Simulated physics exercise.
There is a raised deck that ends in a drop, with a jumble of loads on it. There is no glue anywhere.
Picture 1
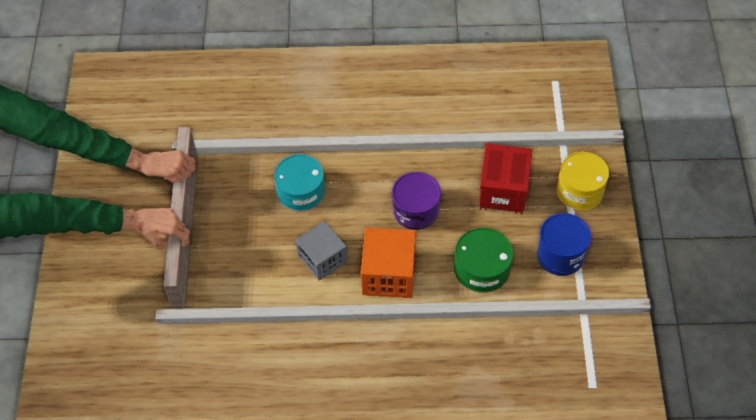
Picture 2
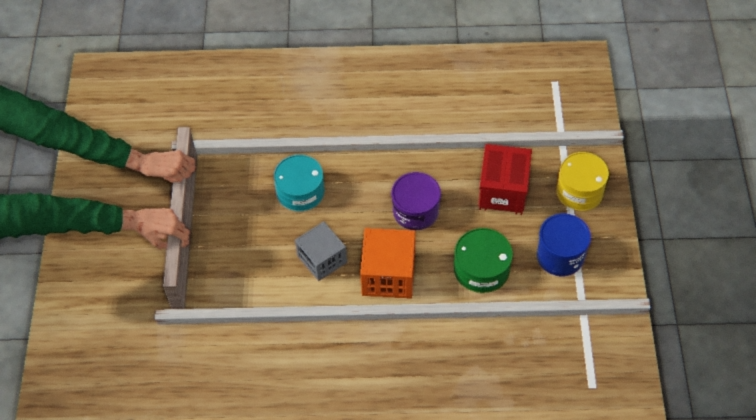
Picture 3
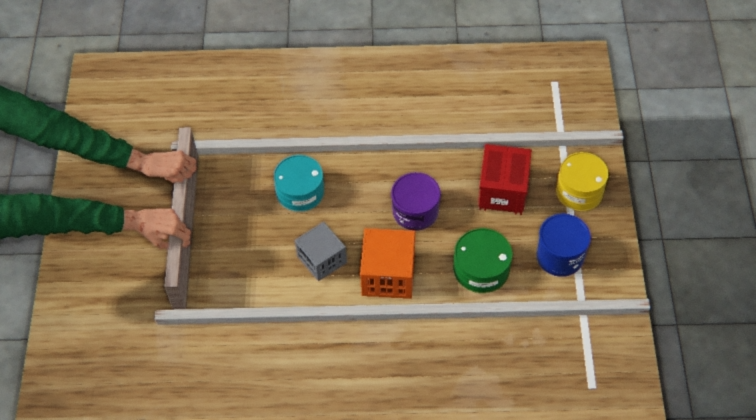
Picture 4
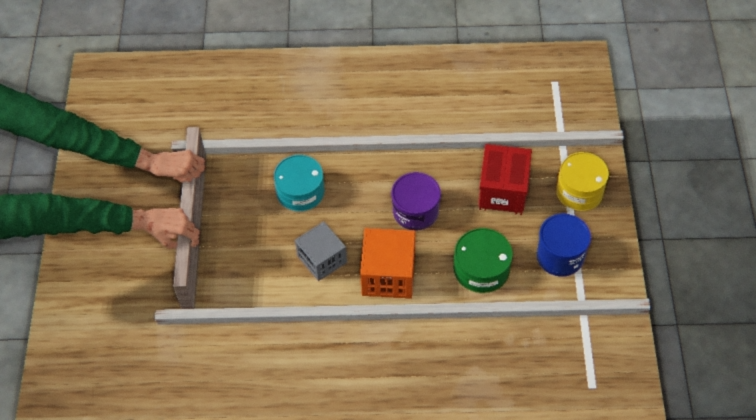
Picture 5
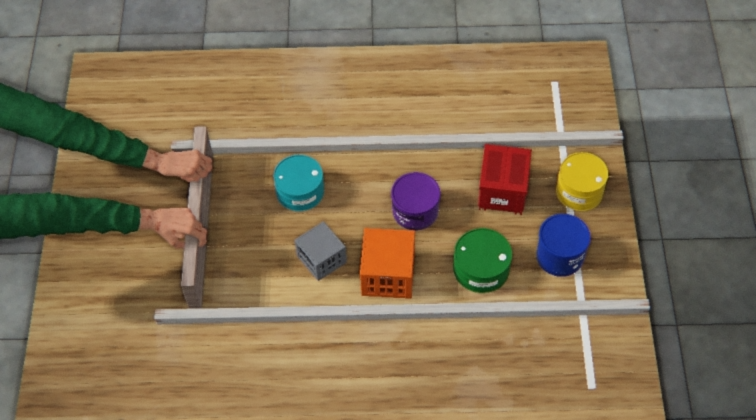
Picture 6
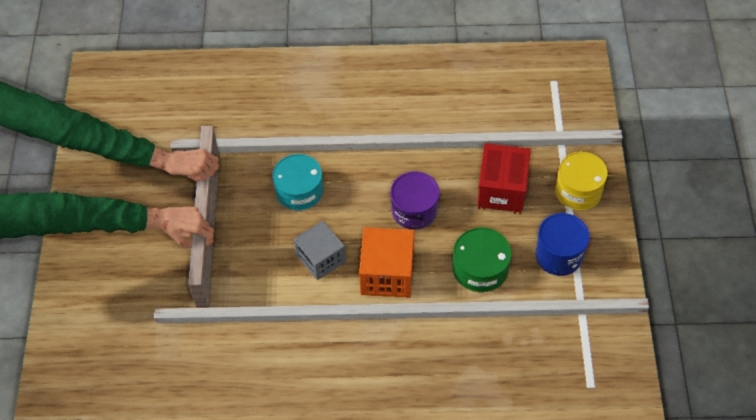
Green-sleeved hands holding a plank still, then sliding it slightly right between rails toward unmoving canisters and crates on a wooden table.
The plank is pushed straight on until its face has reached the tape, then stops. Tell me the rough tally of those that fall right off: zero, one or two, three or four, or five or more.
The ones going over the edge come to either three or four, I'd say.
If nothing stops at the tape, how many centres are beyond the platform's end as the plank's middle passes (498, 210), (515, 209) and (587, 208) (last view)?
In order, that gives 1, then 2, then 5.
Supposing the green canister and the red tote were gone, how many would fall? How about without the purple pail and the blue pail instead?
You'd get 2 in the first case and 3 in the second one.
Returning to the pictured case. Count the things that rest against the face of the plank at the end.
At rest, 3 are in contact.
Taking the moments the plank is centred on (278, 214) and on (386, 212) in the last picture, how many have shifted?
So 1, and at the other place 5.
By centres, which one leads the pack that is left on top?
The orange crate.
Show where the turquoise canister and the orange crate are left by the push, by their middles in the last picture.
Final positions: Near (591, 174); near (643, 269).
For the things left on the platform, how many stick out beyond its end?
The total would be 1.
Soon after, none off yet; yellow canister at rest near (581, 181); blue pail at rest near (562, 245); red tote at rest near (504, 179).
Then, none off yet; yellow canister at rest near (581, 181); blue pail moved a little near (581, 243); red tote at rest near (504, 179).
Further on, none off yet; yellow canister moved about its own width near (622, 183); blue pail tipped well over near (671, 237); red tote moved about its own width near (574, 181).
By the end, the number that fall off is three or four; fallen, green canister, red tote, blue pail and yellow canister.
